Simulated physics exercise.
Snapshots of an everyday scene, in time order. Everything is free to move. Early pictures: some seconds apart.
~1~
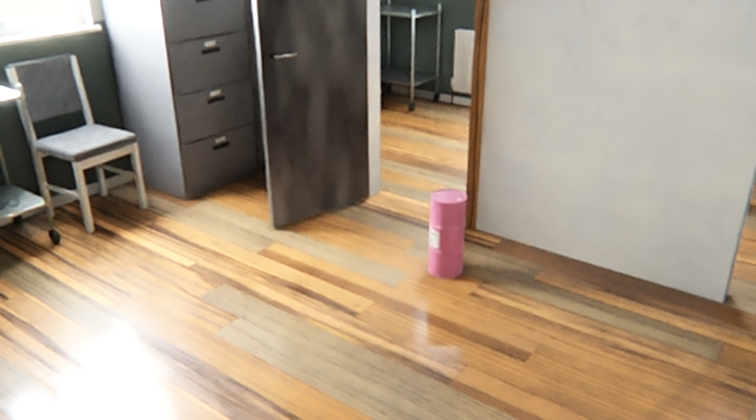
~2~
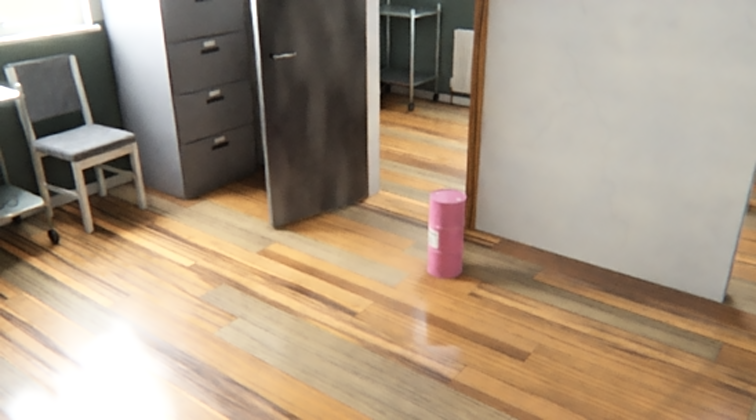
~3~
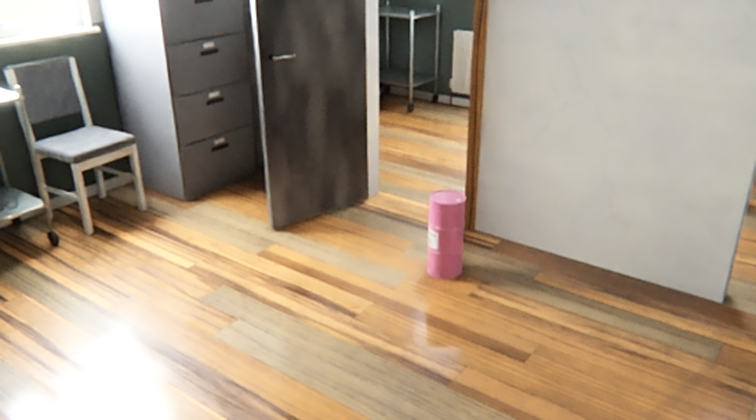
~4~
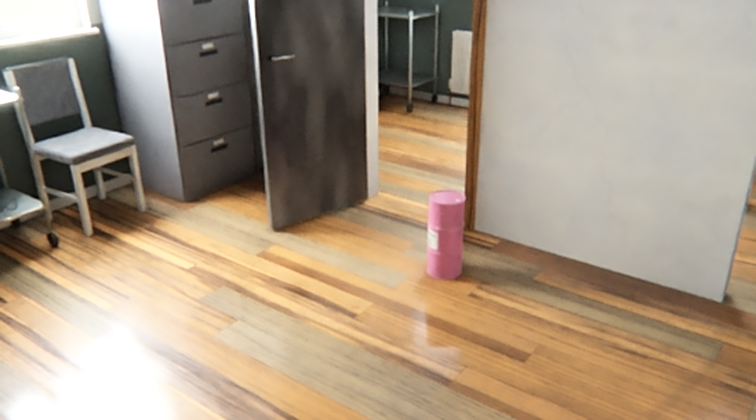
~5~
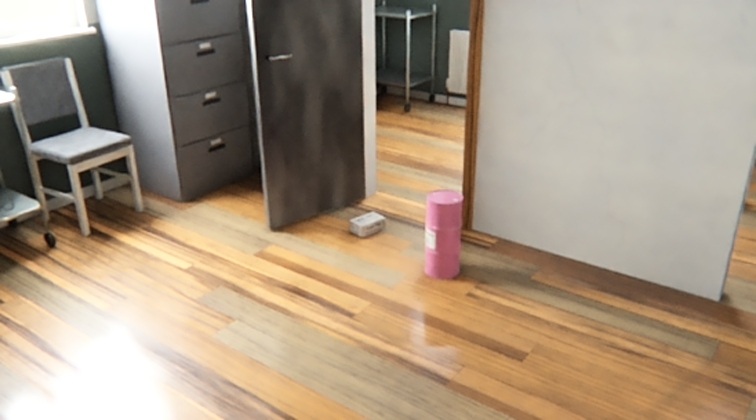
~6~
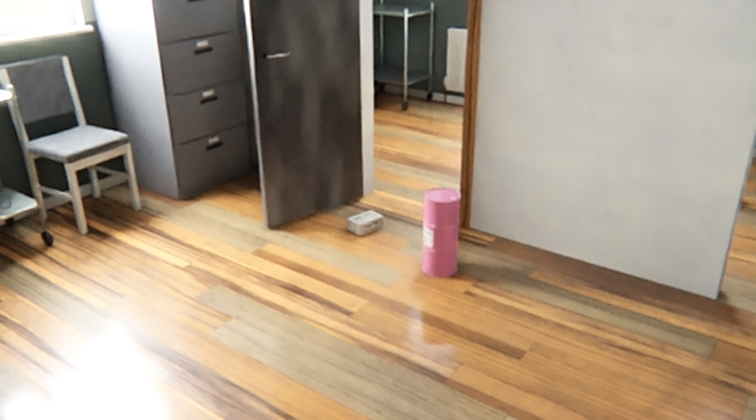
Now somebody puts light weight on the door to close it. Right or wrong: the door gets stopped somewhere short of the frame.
Wrong, it closes properly.
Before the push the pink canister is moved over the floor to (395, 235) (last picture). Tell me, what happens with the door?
In the end the door is hindered.
Then, 0.90 s on from there, open by 68°.
Then, 1.30 s on from there, open by 42°; white box shifted about its own width near (396, 221).
Then, 1.60 s on from there, open by 21°; white box shifted well along near (422, 216).
Then, 1.90 s on from there, open by 1°; white box shifted well along near (445, 208).
In the end, open by 0°; moved from the start, white box; pink canister unmoved. At the end, from the last picture's camera, white box near (453, 204).
